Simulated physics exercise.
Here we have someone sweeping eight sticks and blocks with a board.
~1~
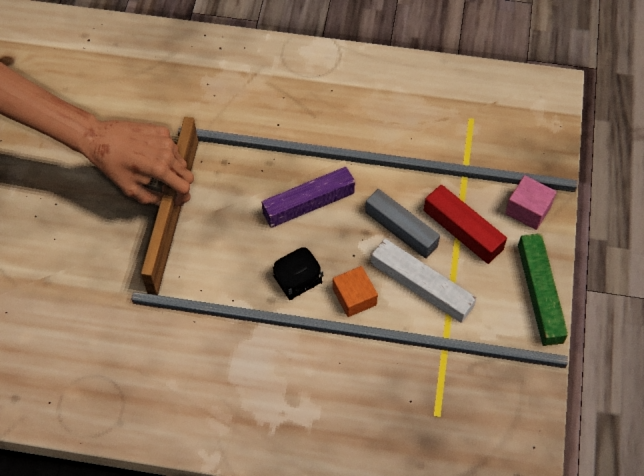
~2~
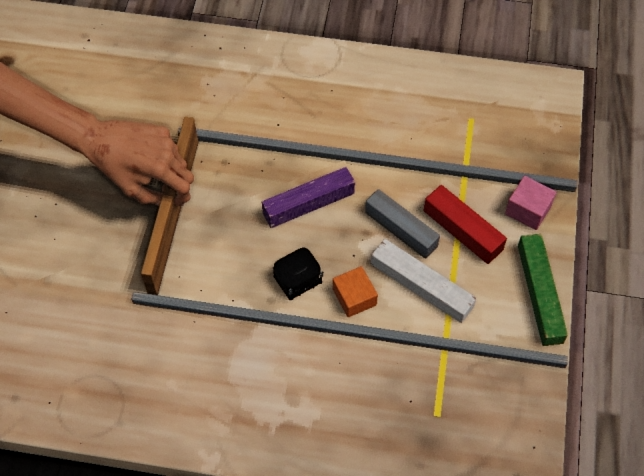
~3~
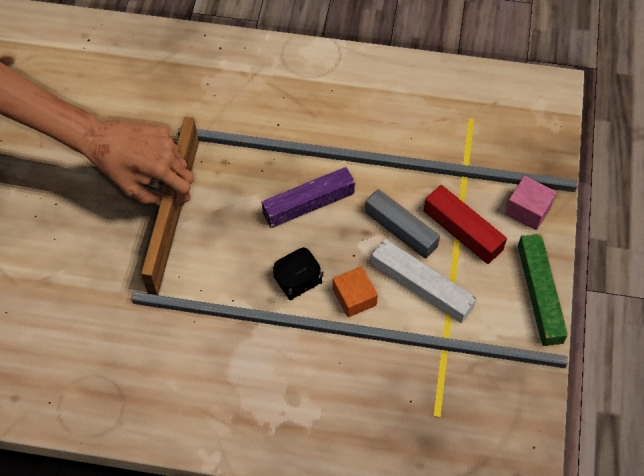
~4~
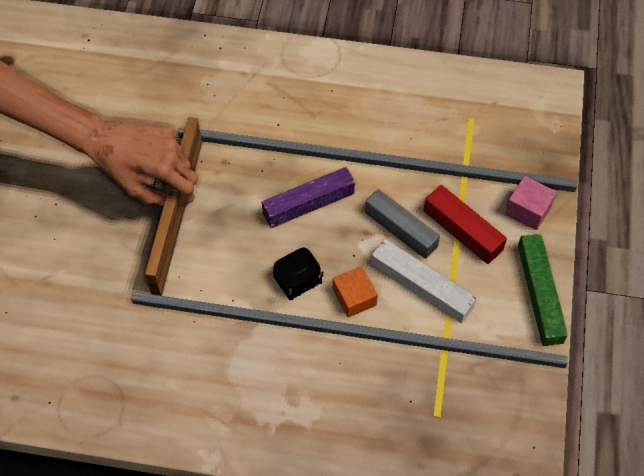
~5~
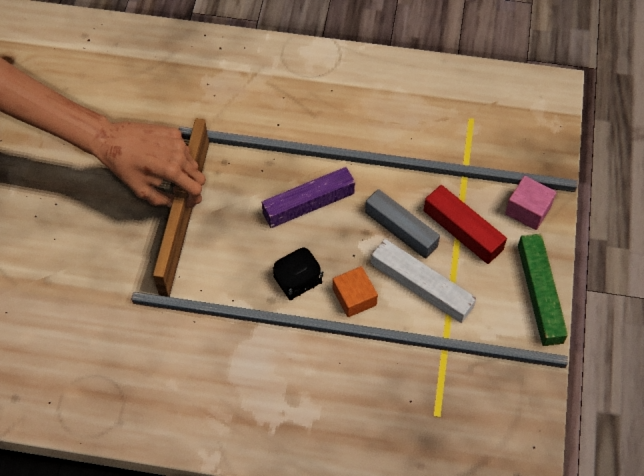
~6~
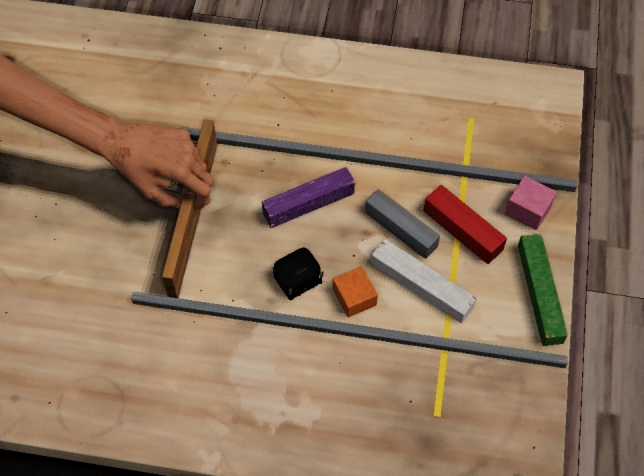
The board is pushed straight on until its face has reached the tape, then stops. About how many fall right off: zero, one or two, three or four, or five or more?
As it turns out, the number that fall off is zero.
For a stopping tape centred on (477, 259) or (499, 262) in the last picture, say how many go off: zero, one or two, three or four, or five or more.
Taking them in turn, either one or two; 1 or 2.
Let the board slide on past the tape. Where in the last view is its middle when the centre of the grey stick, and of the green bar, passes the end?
At (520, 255) for the grey stick; at (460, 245) for the green bar.
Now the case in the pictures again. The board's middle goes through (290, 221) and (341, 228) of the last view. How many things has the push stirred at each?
2 and 4.
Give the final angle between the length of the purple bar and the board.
About 0°.
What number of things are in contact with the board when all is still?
In contact: 2.
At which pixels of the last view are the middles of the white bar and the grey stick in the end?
About (518, 293), and the other about (512, 249).
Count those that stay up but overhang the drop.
1 of them.
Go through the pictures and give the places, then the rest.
In the first picture, green bar (542, 289); pink block (531, 203); red stick (464, 224); board (171, 204); tape (456, 256).
In the second picture, pink block (531, 203); board (171, 204).
In the third picture, red stick (464, 224); purple bar (309, 198).
In the fourth picture, green bar (542, 289); grey stick (402, 224).
In the fifth picture, pink block (531, 203); orange block (355, 292).
In the sixth picture, green bar (542, 289); pink block (531, 203); red stick (464, 224); board (191, 207); tape (456, 256).
A little later, none off yet; green bar at rest near (542, 289); pink block at rest near (531, 203); red stick at rest near (464, 224).
When it is over, the number that fall off is zero.
